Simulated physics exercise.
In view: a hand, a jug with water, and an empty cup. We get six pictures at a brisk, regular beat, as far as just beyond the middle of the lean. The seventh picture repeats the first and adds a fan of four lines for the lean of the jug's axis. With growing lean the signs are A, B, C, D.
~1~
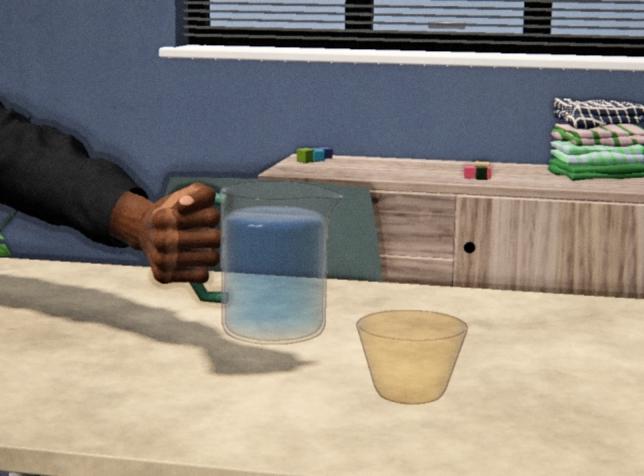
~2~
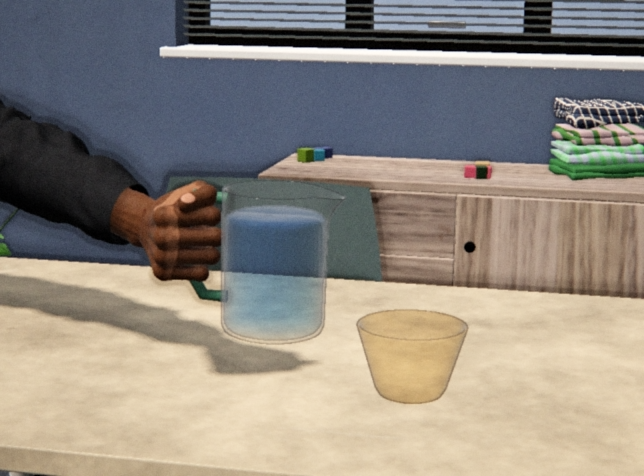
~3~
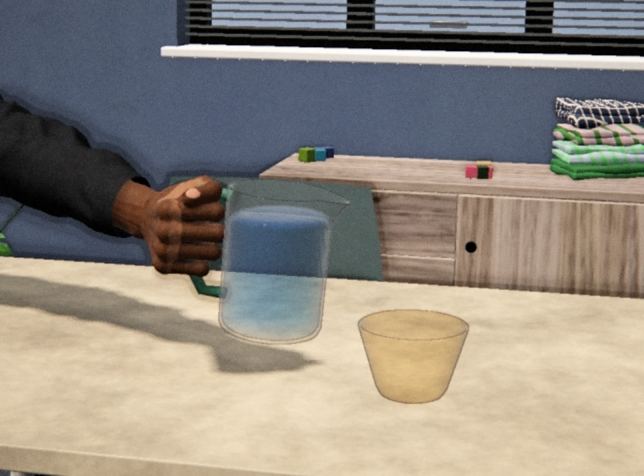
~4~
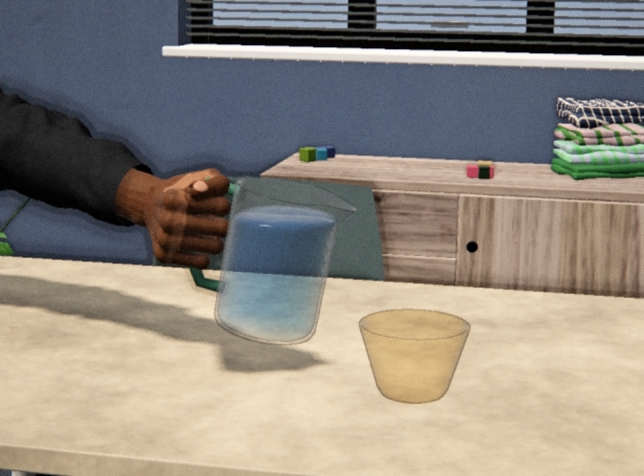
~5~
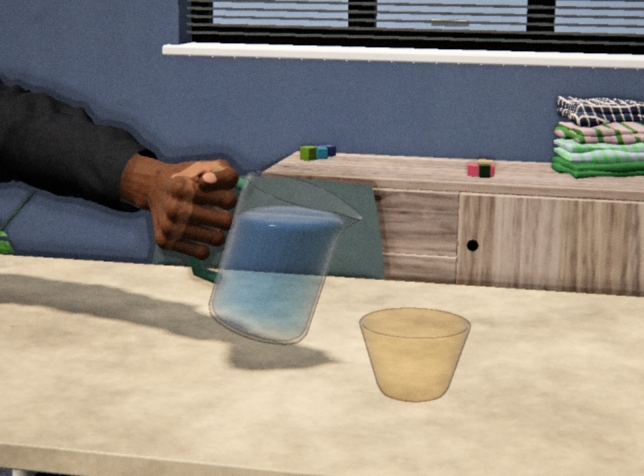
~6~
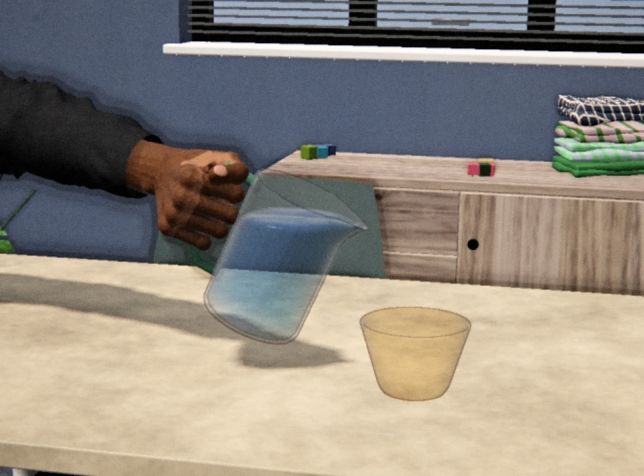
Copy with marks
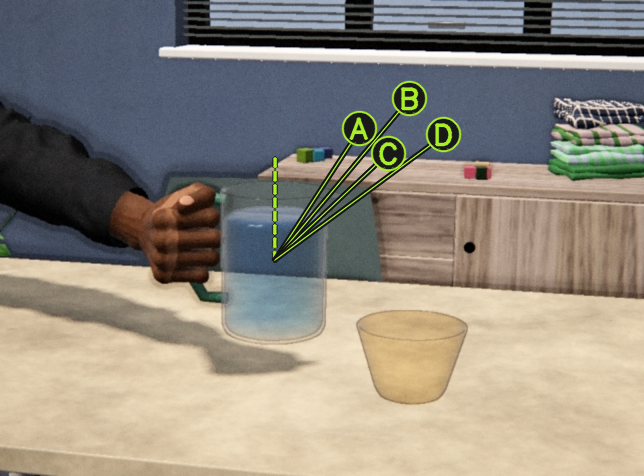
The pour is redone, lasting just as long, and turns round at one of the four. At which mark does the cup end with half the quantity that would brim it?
Line D does it best.
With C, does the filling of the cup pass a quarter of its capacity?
Yes, it does.
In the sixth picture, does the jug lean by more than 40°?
No.
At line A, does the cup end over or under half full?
Under half.
In lime, A at (350, 143); B at (399, 111); C at (375, 165); D at (430, 145).
Choosing A, the cup ends with about 11 % of what it can hold.
Choosing B, the cup ends with about 21 % of what it can hold.
Choosing C, the cup ends with about 35 % of what it can hold.
Choosing D, the cup ends with about 51 % of what it can hold.
